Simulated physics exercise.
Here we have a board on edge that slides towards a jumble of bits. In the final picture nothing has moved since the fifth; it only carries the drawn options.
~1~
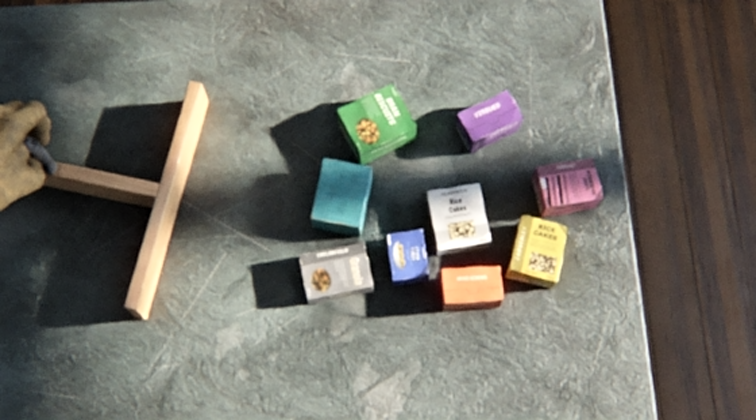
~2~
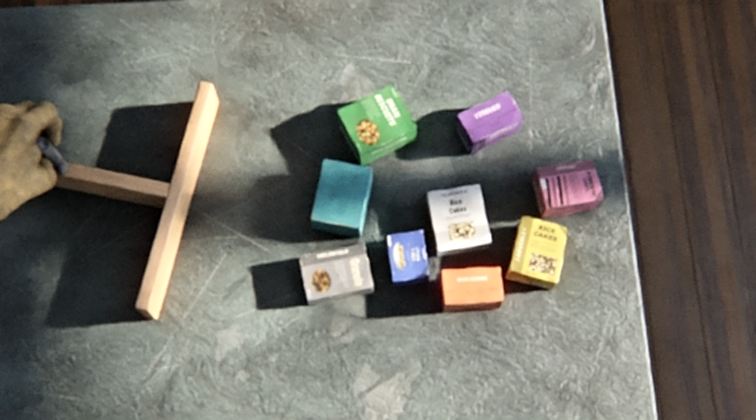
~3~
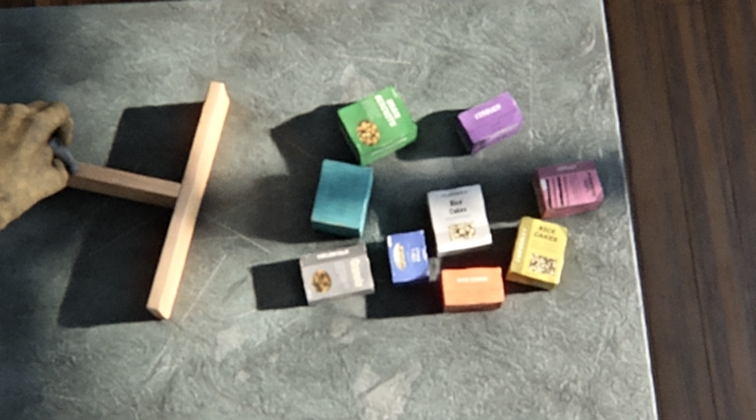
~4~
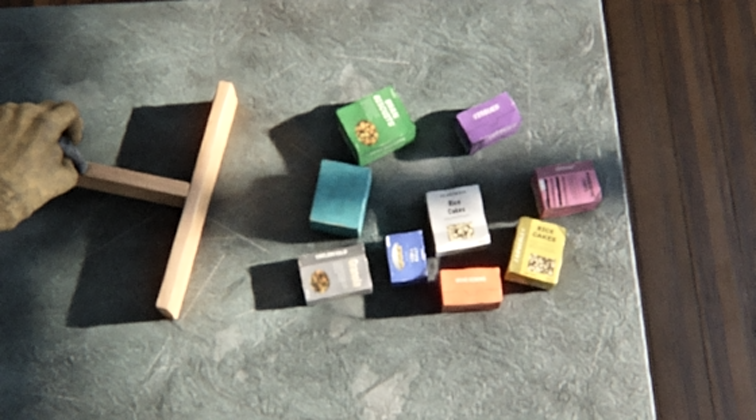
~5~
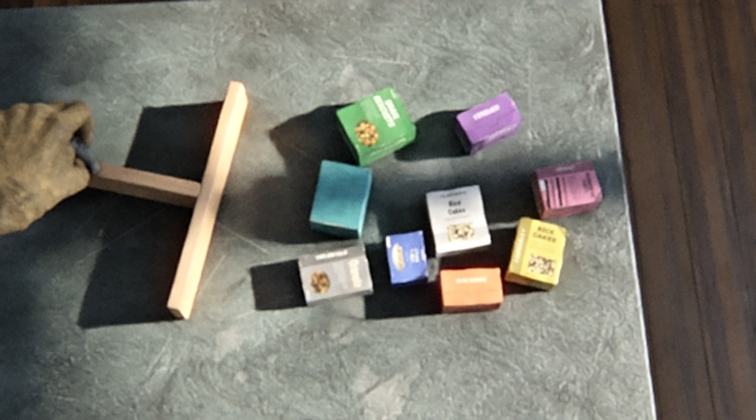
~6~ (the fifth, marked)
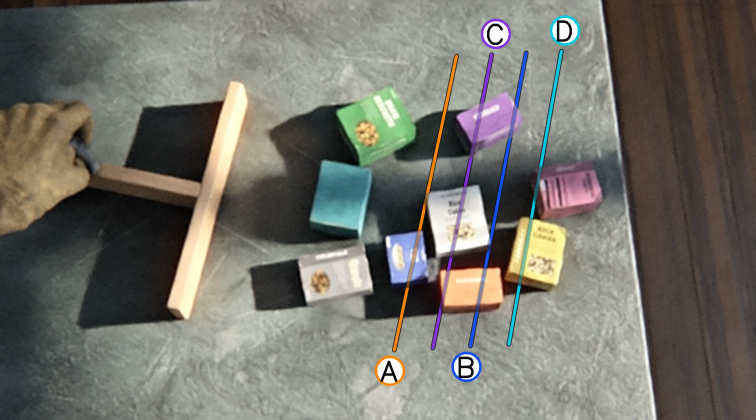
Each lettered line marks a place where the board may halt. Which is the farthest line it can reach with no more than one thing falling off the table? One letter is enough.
Stop at B.
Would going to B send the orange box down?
By then, no.
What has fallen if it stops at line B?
The pink packet goes over.
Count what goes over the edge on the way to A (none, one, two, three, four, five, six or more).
In all, none.
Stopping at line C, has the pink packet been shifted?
Yes.
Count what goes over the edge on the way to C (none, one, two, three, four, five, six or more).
By then, none.
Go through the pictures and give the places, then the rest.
In the first picture, purple box (489, 122); grey packet (336, 273); turquoise block (342, 197).
In the second picture, board (174, 192); yellow packet (537, 253).
In the third picture, board (186, 192); blue packet (408, 259).
In the fourth picture, board (195, 191); green packet (376, 126).
In the fifth picture, board (206, 191); purple box (488, 124); grey packet (335, 275); turquoise block (341, 200).
On the marked copy, A at (427, 197); B at (500, 193); C at (464, 195); D at (537, 191).
Taking B. A third of the way, board (312, 186); grey packet (342, 278); pink packet (566, 190).
Two thirds of the way, board (417, 181); yellow packet (555, 262); purple box (525, 128).
When it is over, board (499, 177); pink packet over the edge; yellow packet (616, 271); one fallen.
As for the rest, A is within the limit but short; C is within the limit but short; D drops three.
